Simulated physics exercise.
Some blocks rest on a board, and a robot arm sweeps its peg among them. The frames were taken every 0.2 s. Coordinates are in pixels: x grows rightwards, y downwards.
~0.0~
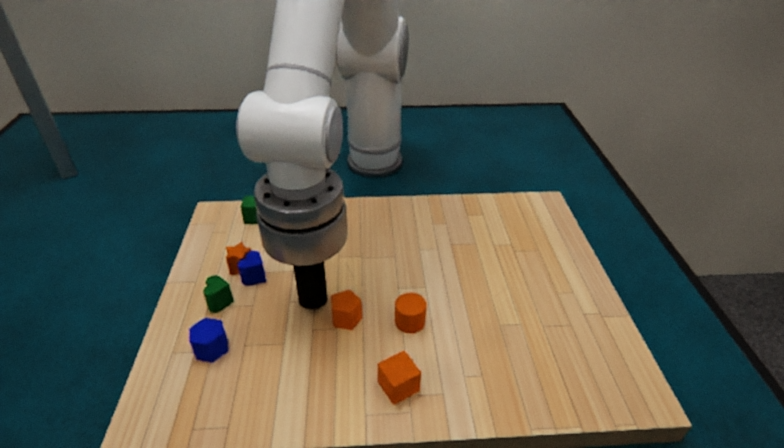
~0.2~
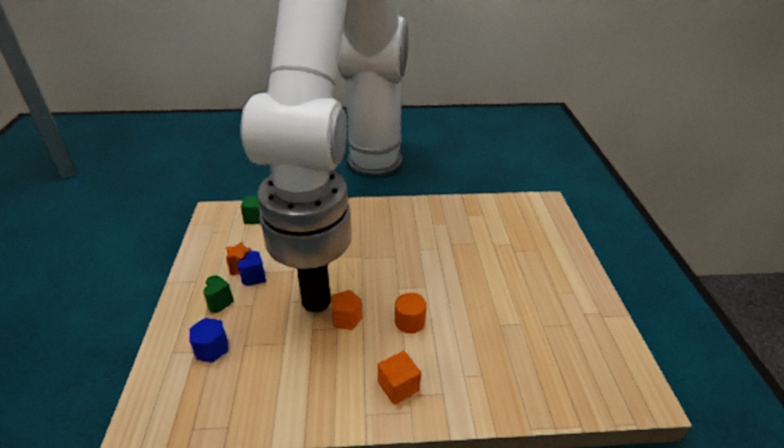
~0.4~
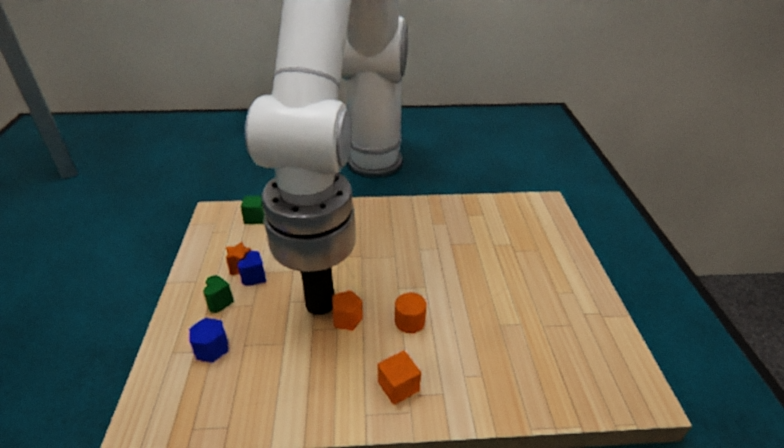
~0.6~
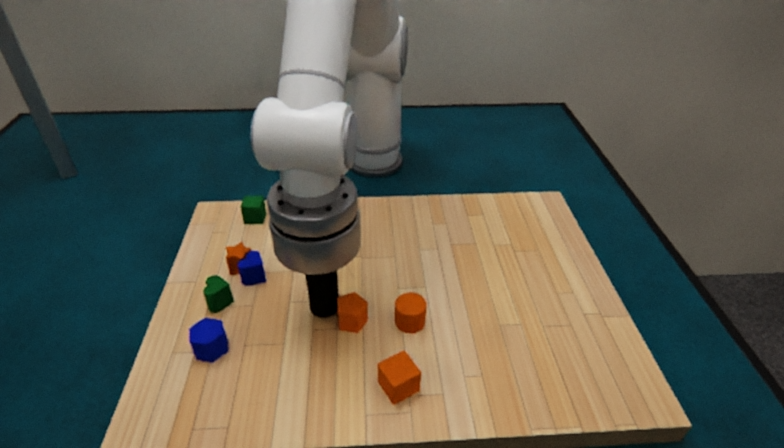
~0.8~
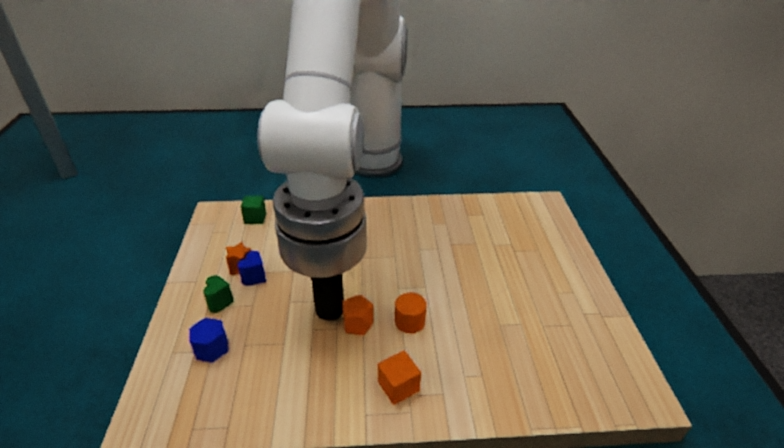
A white robot arm moved its black peg slowly to the right across a wooden board of scattered blocks, then nudged a small orange block slightly rightward while the other blocks stayed put.
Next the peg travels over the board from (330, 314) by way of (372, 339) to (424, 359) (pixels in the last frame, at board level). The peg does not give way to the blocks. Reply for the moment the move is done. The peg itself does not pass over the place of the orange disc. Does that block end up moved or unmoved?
It will end up elsewhere.
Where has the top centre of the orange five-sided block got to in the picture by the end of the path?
In the picture, that point is around (437, 319).
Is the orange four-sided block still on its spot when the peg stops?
That would be a yes.
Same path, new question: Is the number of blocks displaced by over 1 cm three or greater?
In short: No.
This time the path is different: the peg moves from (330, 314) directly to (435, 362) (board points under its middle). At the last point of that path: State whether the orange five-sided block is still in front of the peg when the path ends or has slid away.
The orange five-sided block is leading.
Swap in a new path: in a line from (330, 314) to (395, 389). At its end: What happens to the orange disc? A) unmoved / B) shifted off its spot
I'll go with A - unmoved.
What follows on the original path. One third of the way, peg (356, 328); orange five-sided block (386, 314), turned 50° anticlockwise.
Two thirds of the way, peg (390, 341); orange five-sided block (419, 318), turned 95° anticlockwise; orange disc (428, 297).
At the end, peg (425, 354); orange five-sided block (437, 319), turned 125° anticlockwise; orange four-sided block in place; orange disc (429, 297).
